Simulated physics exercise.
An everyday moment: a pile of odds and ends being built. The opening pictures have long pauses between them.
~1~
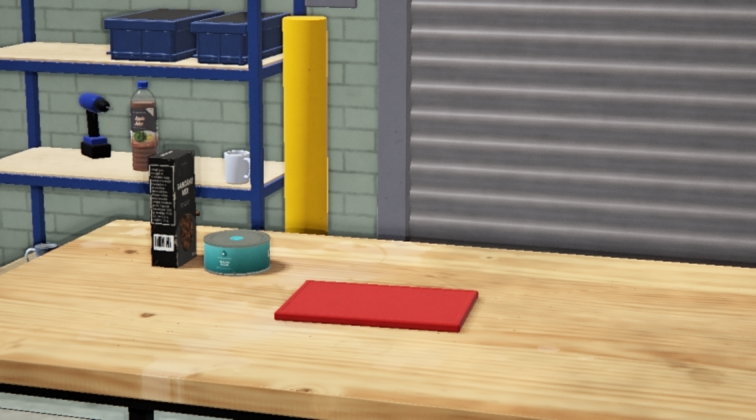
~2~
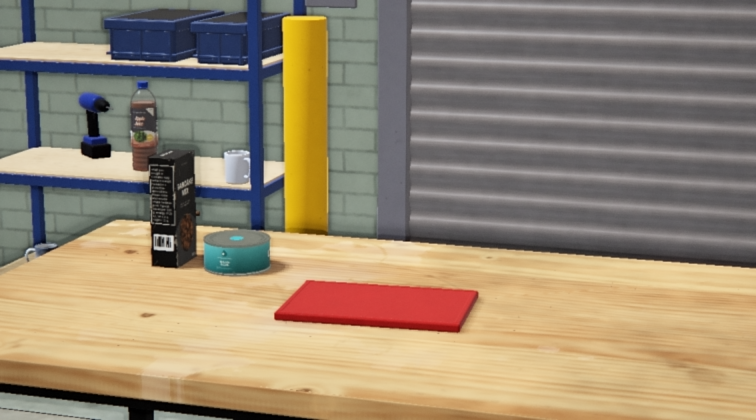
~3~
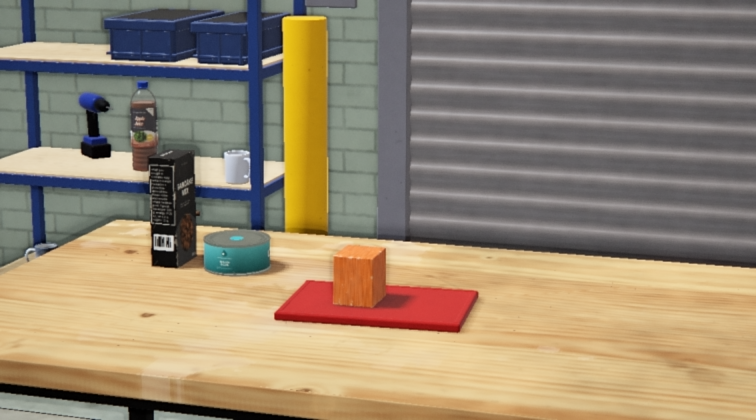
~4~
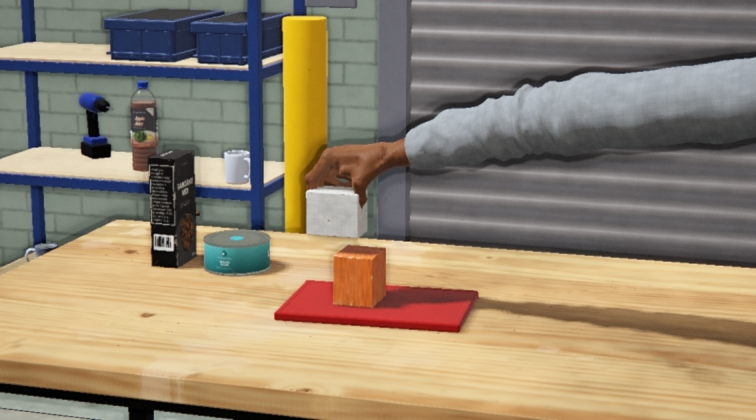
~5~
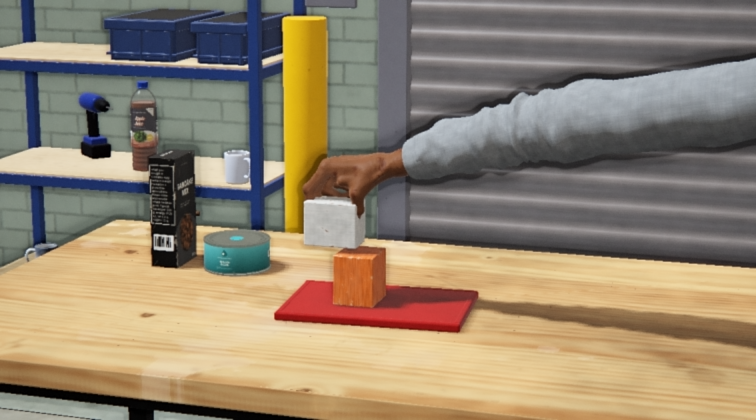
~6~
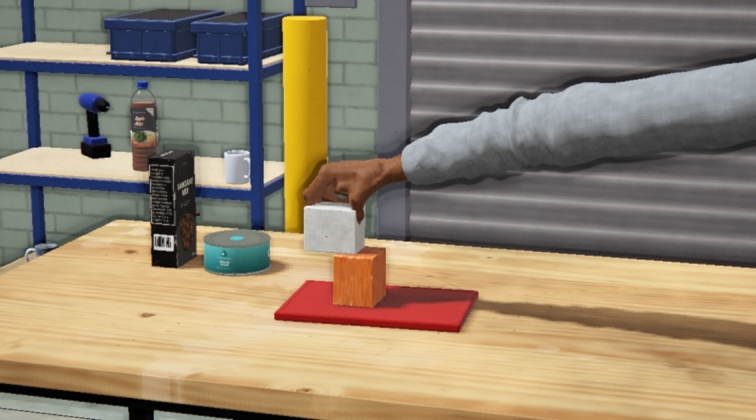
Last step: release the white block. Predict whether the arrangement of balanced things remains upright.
Something topples.
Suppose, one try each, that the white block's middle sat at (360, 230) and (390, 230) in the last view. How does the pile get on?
Lab note - try 1: No collapse; try 2: Collapse.
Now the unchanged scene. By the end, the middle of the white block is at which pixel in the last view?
It ends up close to (311, 270).
Then, 0.40 s later than the last frame, white block now fallen.
Then, 0.90 s later than the last frame, nothing new.
When it is over, fallen, white block; the other 4 as before. End places, in pixels of the last picture, white block near (311, 270). The pile gives way.
